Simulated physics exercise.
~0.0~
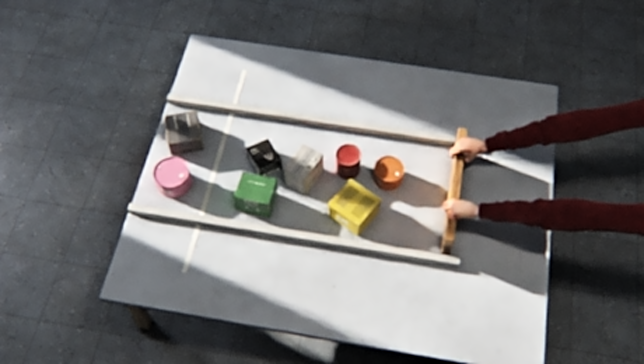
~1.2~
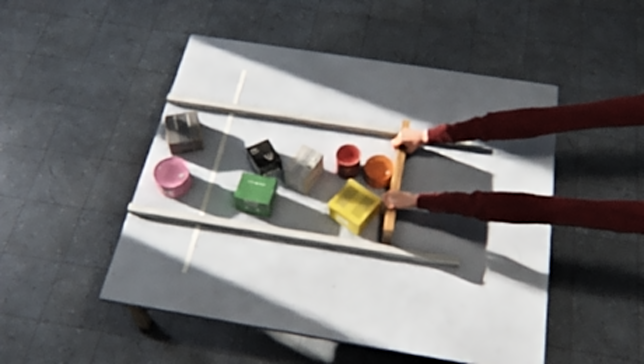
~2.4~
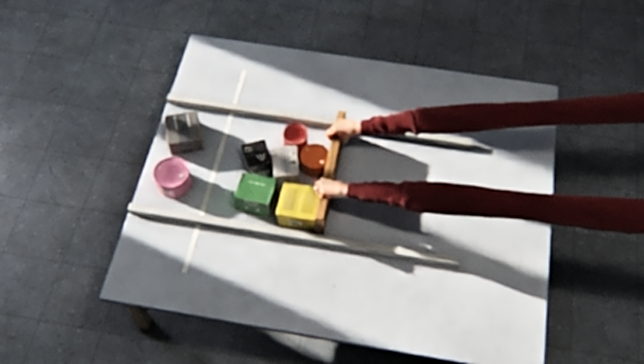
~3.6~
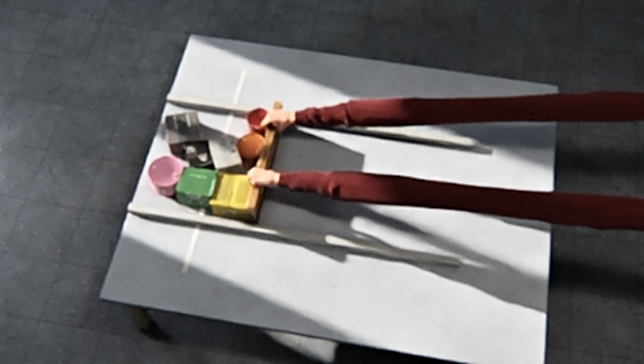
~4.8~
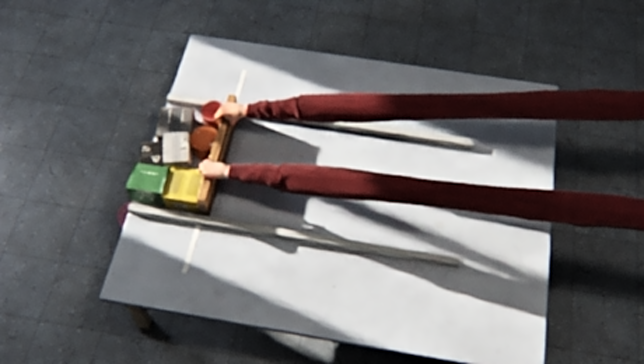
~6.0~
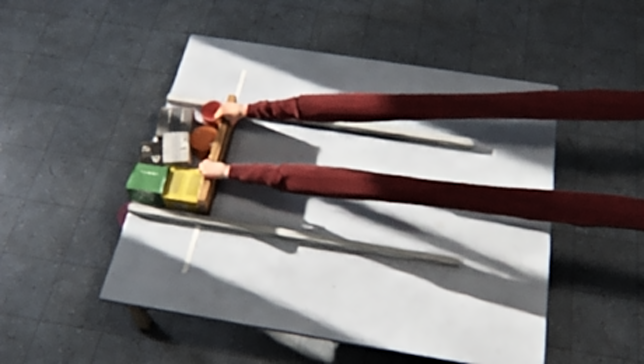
Two arms in dark red sleeves reach in from the right and push a wooden plank leftward across a pale low platform, seen from above at an angle on a dark floor. Between two battens stand a grey parcel and pink tub at left, black, green and white boxes in the middle, and a red tub, orange tub and yellow box nearer the plank. The plank gathers the orange, yellow and red items first, then packs everything together toward the left edge. The pink tub goes over the edge, and the plank stops near the tape strip, the remaining items crowded against it.
